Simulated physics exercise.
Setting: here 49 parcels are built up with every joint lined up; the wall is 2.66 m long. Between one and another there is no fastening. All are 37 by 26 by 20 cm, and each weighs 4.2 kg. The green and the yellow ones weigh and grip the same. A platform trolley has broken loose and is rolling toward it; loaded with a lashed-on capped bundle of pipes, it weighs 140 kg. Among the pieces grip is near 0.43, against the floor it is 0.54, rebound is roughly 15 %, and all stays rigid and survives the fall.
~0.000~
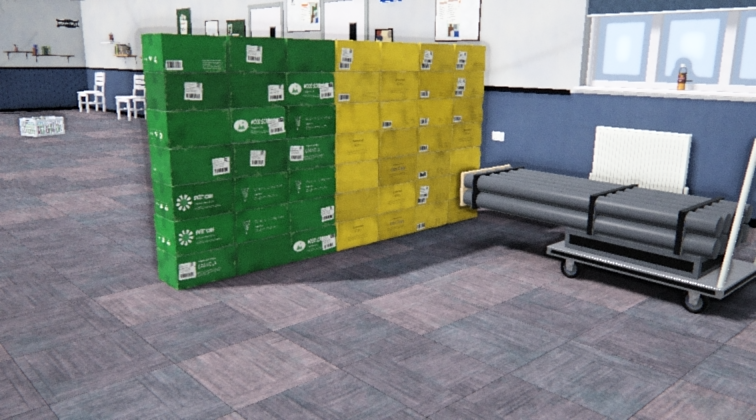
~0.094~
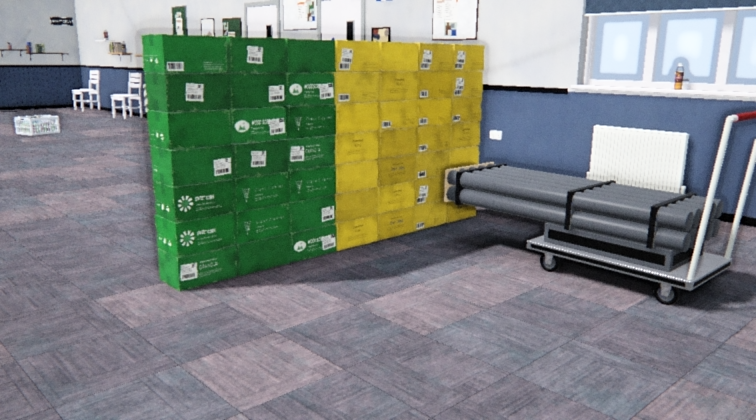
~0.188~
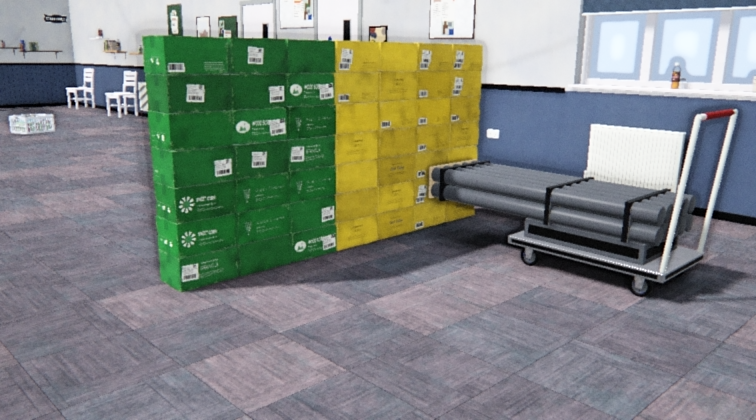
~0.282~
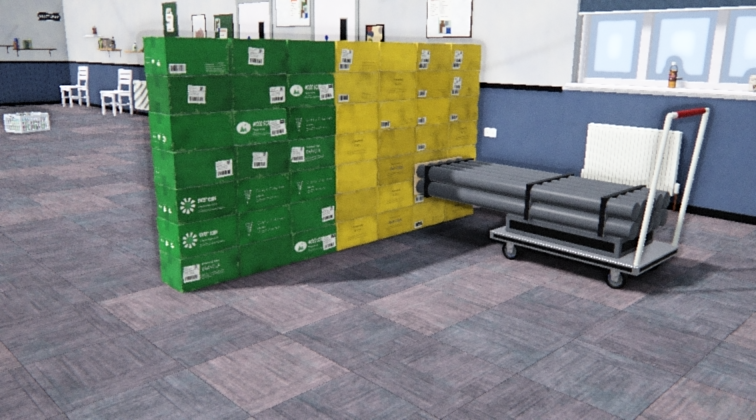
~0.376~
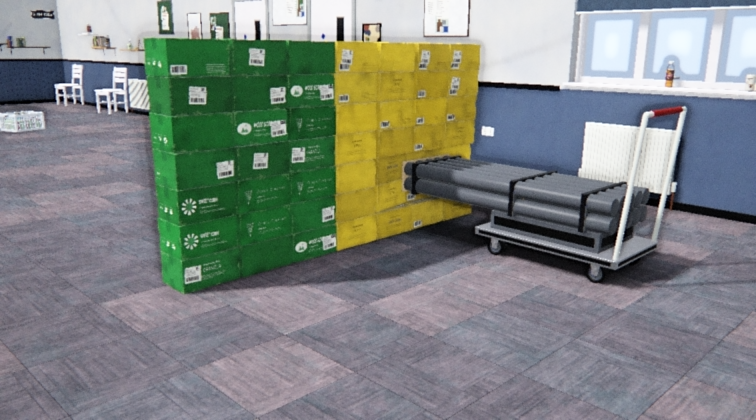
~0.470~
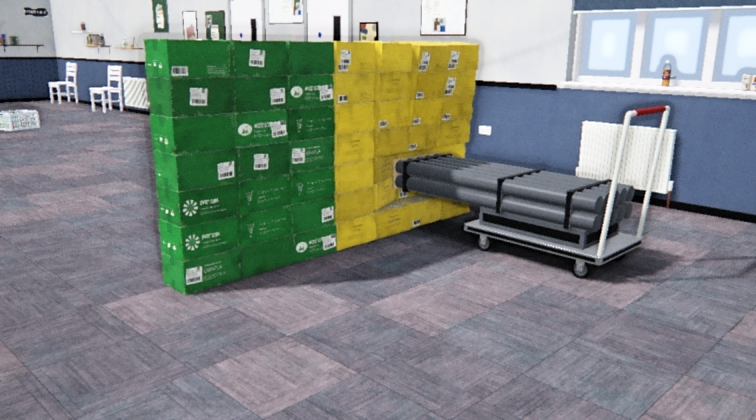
To begin with, a platform trolley carrying strapped grey pipes rolls leftward toward a neatly stacked wall of green and yellow boxes, which stands still. The pipe ends then reach the yellow section and push into it, and several yellow boxes shift and lean slightly while the green side looks almost unchanged.
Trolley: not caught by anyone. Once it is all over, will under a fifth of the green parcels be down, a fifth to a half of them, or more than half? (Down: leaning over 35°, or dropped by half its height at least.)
My prediction: The part down will be smaller than a fifth.
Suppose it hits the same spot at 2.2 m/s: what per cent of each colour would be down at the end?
In that case yellow 60, green 0 per cent.
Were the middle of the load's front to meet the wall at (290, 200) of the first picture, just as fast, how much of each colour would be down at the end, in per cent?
The yellow ones would be 0 per cent down and the green ones 60 per cent.
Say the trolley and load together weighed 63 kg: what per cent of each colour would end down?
Colour by colour that makes yellow 20, green 0 percent.
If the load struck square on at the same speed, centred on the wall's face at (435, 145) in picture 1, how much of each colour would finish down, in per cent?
Per cent down - yellow: 60, green: 0.
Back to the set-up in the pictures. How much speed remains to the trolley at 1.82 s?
Something like 0.1 m/s, I'd say.
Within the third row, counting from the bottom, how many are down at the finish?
Exactly 3 finish down.
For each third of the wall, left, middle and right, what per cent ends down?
From the left: 0, then 30, then 90 percent.
After 0.78 s, load 35 cm past the wall's line, still rolling; none of the 21 green parcels down (2 of 49 in all colours); top green parcel unmoved; top yellow parcel 14 cm from its place.
After 1.24 s, load 54 cm past the wall's line, still rolling; none of the 21 green parcels down (12 of 49 in all colours); top green parcel unmoved; top yellow parcel 21° from how it stood, 9 cm lower.
After 1.82 s, load 68 cm past the wall's line, still rolling; none of the 21 green parcels down (18 of 49 in all colours); top green parcel unmoved; top yellow parcel upside down.
In the end (3.3 s), load 71 cm past the wall's line, stopped; none of the 21 green parcels down (18 of 49 in all colours); top green parcel unmoved; top yellow parcel on its side. That is 0 per cent. From the last view, middles, top green parcel near (188, 58), top yellow parcel near (278, 158).
